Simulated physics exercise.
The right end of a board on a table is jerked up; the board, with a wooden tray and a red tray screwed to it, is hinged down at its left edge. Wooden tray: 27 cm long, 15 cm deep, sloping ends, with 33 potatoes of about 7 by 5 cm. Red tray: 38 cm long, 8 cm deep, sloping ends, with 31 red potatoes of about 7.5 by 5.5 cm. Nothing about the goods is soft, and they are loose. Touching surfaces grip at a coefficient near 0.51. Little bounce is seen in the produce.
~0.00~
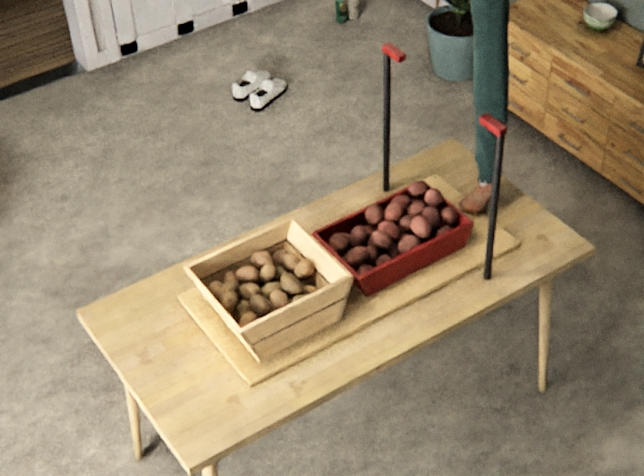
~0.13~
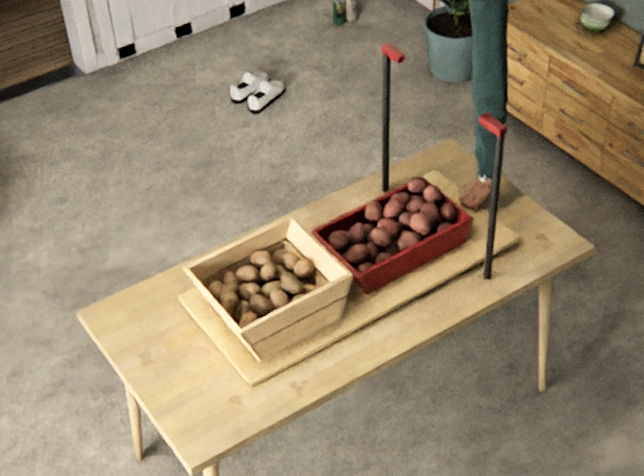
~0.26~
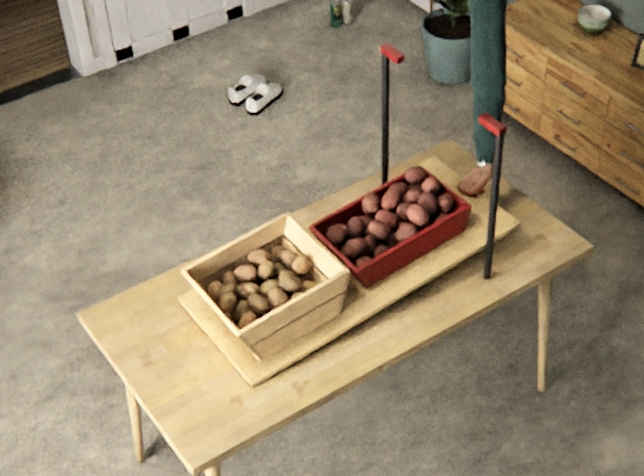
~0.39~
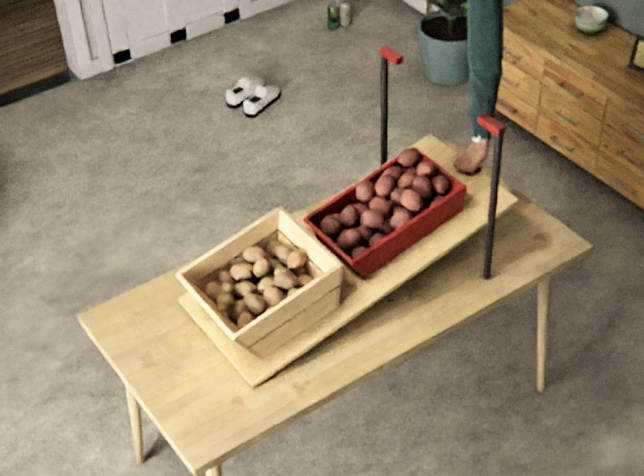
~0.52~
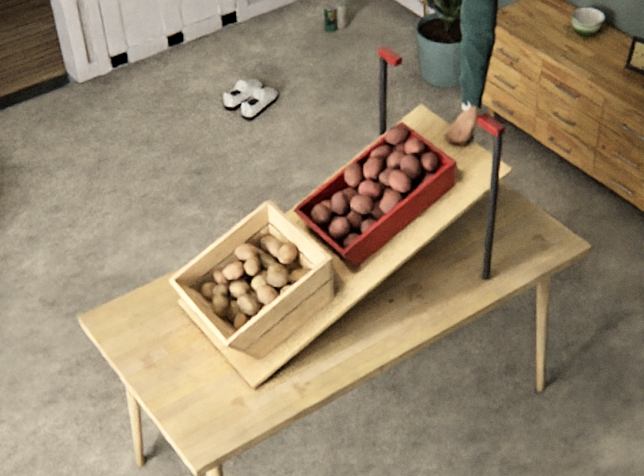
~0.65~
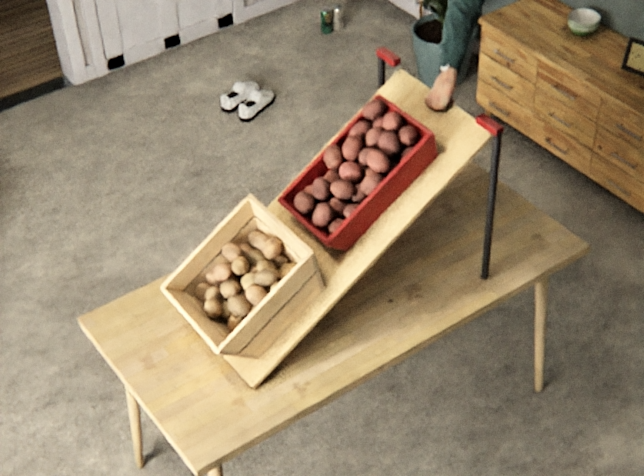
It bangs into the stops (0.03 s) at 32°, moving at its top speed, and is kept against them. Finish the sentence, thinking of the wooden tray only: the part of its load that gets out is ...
... less than one in six.
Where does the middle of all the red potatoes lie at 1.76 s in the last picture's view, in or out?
Their middle is around (321, 206).
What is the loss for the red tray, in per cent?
Red tray, 30 in a hundred gone.
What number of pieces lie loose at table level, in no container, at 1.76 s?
Estimated count: 5.
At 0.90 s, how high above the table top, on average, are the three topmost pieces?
Around 56 centimetres.
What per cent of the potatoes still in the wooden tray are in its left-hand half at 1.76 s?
That comes to roughly 70 in a hundred.
After 0.66 s, the lift is arrested.
After 0.76 s, tilt 32°; the wooden tray has all 33 and the red tray has all 31.
After 0.90 s, tilt 32°; the wooden tray has all 33 and the red tray is down by 2 of 31.
After 1.16 s, tilt 32°; the wooden tray has all 33 and the red tray is down by 9 of 31.
When it is over (at 1.76 s), the wooden tray has all 33 and the red tray is down by 10 of 31. Asked share, 0 of 33, 0 per cent.
